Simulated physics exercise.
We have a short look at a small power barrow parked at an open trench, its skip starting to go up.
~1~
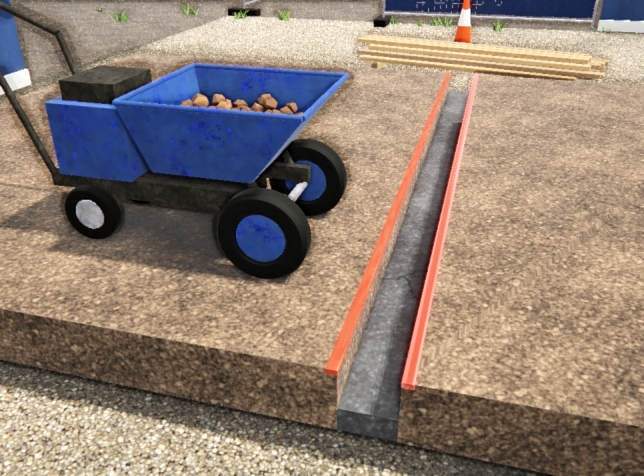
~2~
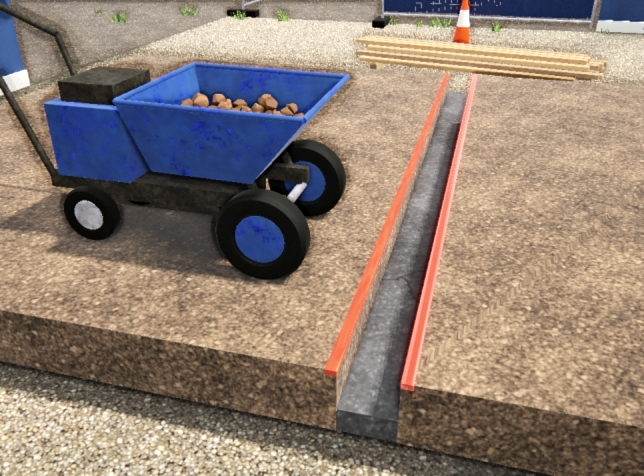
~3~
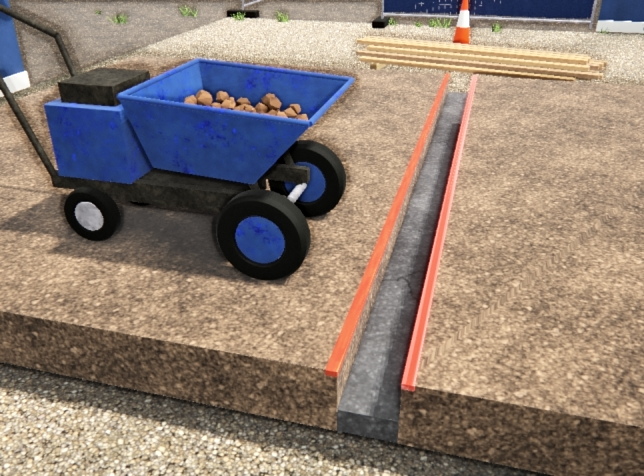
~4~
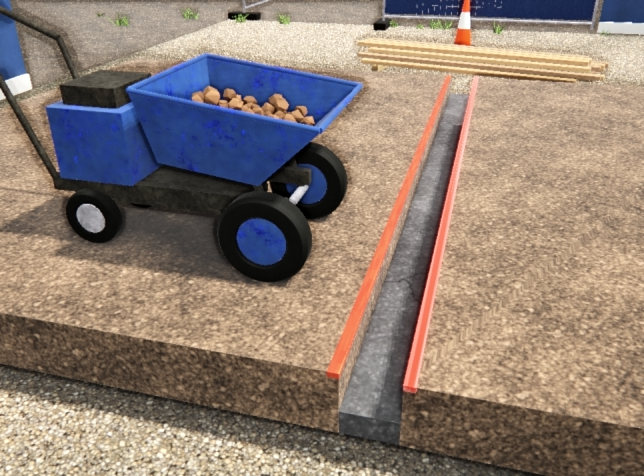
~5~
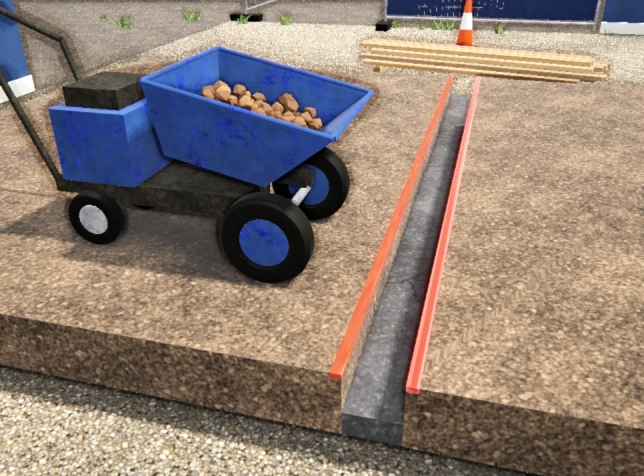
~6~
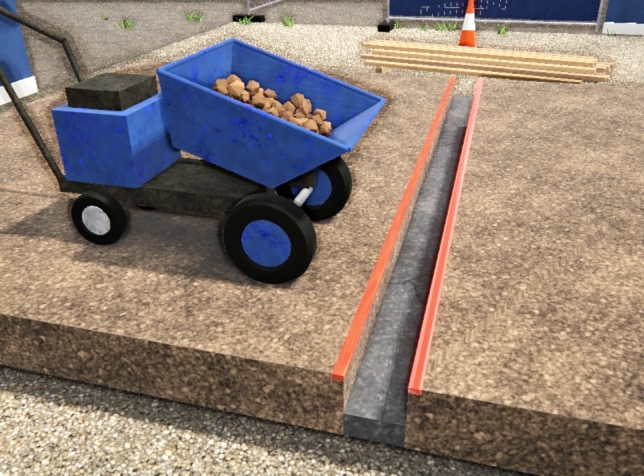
On bare brown ground beside a narrow trench with red edges, a blue power barrow stood still while its skip, holding brown clods, rose at the back and tilted steadily down toward the right.
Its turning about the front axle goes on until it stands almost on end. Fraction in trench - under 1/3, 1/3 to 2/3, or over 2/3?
1/3 to 2/3.
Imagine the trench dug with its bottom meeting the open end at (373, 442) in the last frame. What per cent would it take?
The share would be around 50 in a hundred.
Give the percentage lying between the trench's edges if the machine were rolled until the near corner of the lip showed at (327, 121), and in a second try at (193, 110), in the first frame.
You'd get around 20 in a hundred, then 30 in a hundred.
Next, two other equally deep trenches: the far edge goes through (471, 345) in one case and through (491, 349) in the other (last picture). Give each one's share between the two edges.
90 % then 100 %, roughly.
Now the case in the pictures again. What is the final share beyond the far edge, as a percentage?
I'd put it at some 45 per cent of the load.
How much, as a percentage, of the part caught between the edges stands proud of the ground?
My guess is some 0 per cent.
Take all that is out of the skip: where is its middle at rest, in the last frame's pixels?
I'd put the middle somewhere around (429, 270).
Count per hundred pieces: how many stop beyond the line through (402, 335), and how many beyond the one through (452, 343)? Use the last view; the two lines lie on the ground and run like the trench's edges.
Estimate: 60 % and 30 %, respectively.
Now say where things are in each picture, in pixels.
The first picture shows lip of the skip at (302, 119), level; top of the load at (225, 123), clay clods; first edge of the trench at (350, 322); far edge at (419, 334), the trench under half as wide as the skip, and about as deep as wide.
The second picture shows lip of the skip at (304, 121), level; top of the load at (225, 123).
The third picture shows lip of the skip at (310, 124), tipped barely; top of the load at (216, 112).
The fourth picture shows lip of the skip at (320, 131), tipped a little; top of the load at (204, 112).
The fifth picture shows lip of the skip at (333, 139), tipped a little; top of the load at (219, 116).
The sixth picture shows lip of the skip at (348, 150), tipped clearly; top of the load at (225, 100); first edge of the trench at (356, 327); far edge at (426, 338).
Soon after the last picture, skip tipped steeply; all in the skip.
A little later, skip tipped steeply; nearly all in the skip; a small part in or heaped over the trench; a small part beyond it.
Later still, skip tipped right over; a small part in the skip; about a third in or heaped over the trench; about half beyond it.
At rest, skip tipped right over; about half in or heaped over the trench; about half beyond it.
